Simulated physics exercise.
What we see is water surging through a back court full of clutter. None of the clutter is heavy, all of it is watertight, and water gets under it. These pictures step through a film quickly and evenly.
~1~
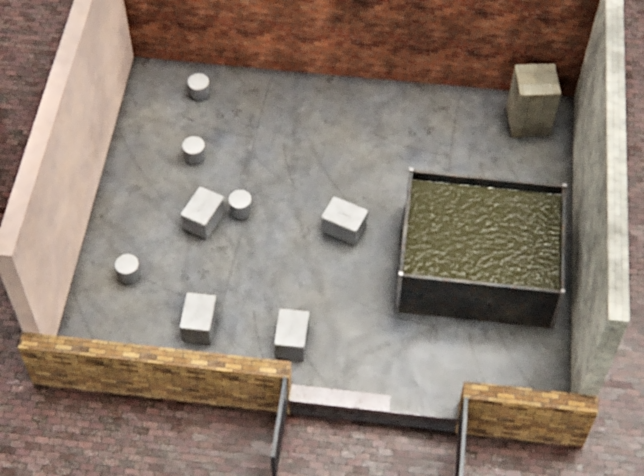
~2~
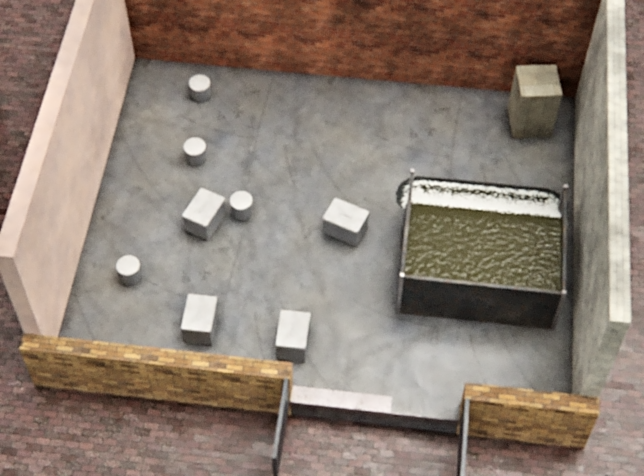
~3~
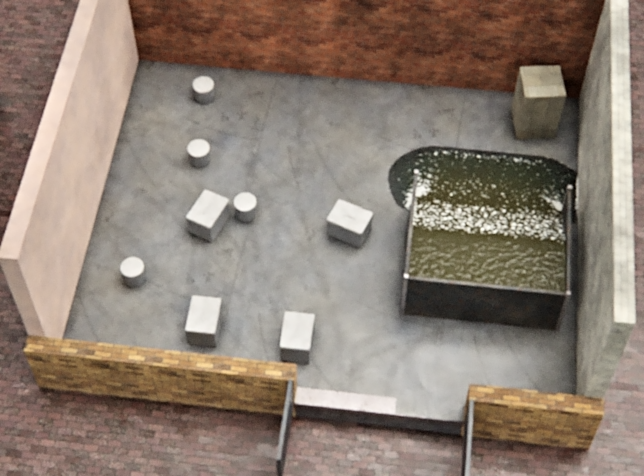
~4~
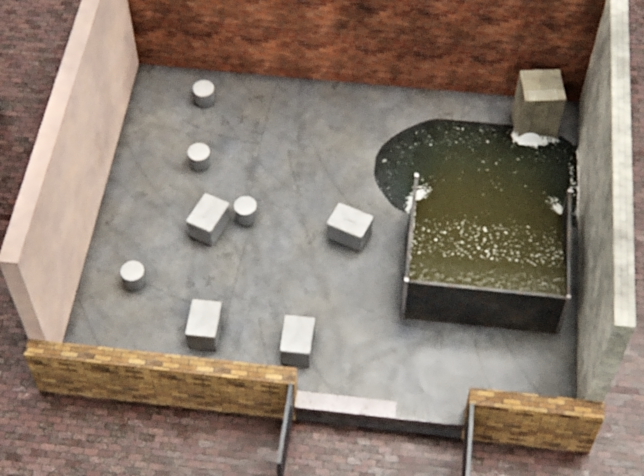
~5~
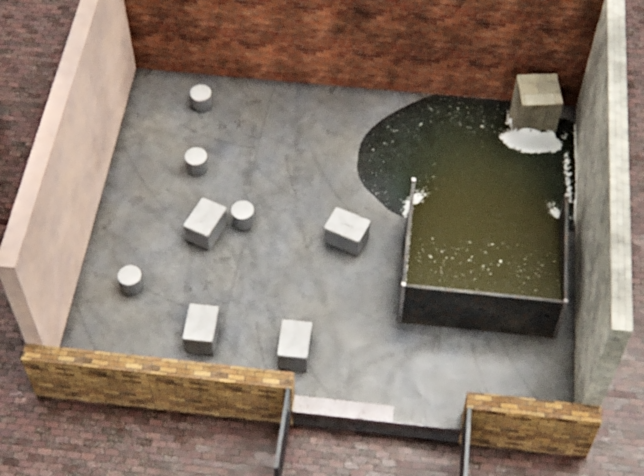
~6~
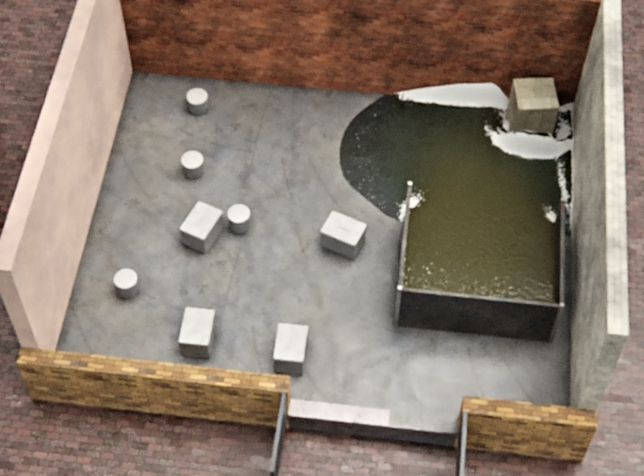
The clip shows a walled court scattered with pale blocks and short cylinders as murky water surges from the back of a dark tank at right, spreading across the floor and foaming around a large block near the back wall.
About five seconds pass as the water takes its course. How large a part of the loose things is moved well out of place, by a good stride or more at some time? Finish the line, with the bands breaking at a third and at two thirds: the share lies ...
The share lies between a third and two thirds.
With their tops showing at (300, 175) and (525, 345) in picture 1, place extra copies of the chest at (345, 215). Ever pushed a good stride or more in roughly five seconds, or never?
Displaced, stays put.
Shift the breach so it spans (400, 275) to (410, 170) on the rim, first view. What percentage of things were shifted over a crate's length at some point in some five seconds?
That should be close to 100 percent.
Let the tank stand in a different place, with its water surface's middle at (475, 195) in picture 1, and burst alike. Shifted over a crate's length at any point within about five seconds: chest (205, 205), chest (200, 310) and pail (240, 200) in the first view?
Well, the first one didn't get far, the second didn't get far, and the third got driven a long way.
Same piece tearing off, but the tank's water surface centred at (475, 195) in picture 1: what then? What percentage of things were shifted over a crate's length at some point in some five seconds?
I'd estimate around 50 percent.
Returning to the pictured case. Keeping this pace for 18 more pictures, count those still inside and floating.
I get 2.
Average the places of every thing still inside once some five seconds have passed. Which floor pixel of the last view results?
Mean position: Approx. (187, 326) px.
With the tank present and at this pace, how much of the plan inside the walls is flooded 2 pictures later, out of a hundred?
30 per cent or so.
A moment on, 0 of 8 are well off their spots; 0 afloat.
Next, 0 of 8 are well off their spots; 0 afloat.
Later, 2 of 8 are well off their spots; 2 afloat.
In the end, 5 of 8 are well off their spots, and 5 have been at some point; 4 afloat.
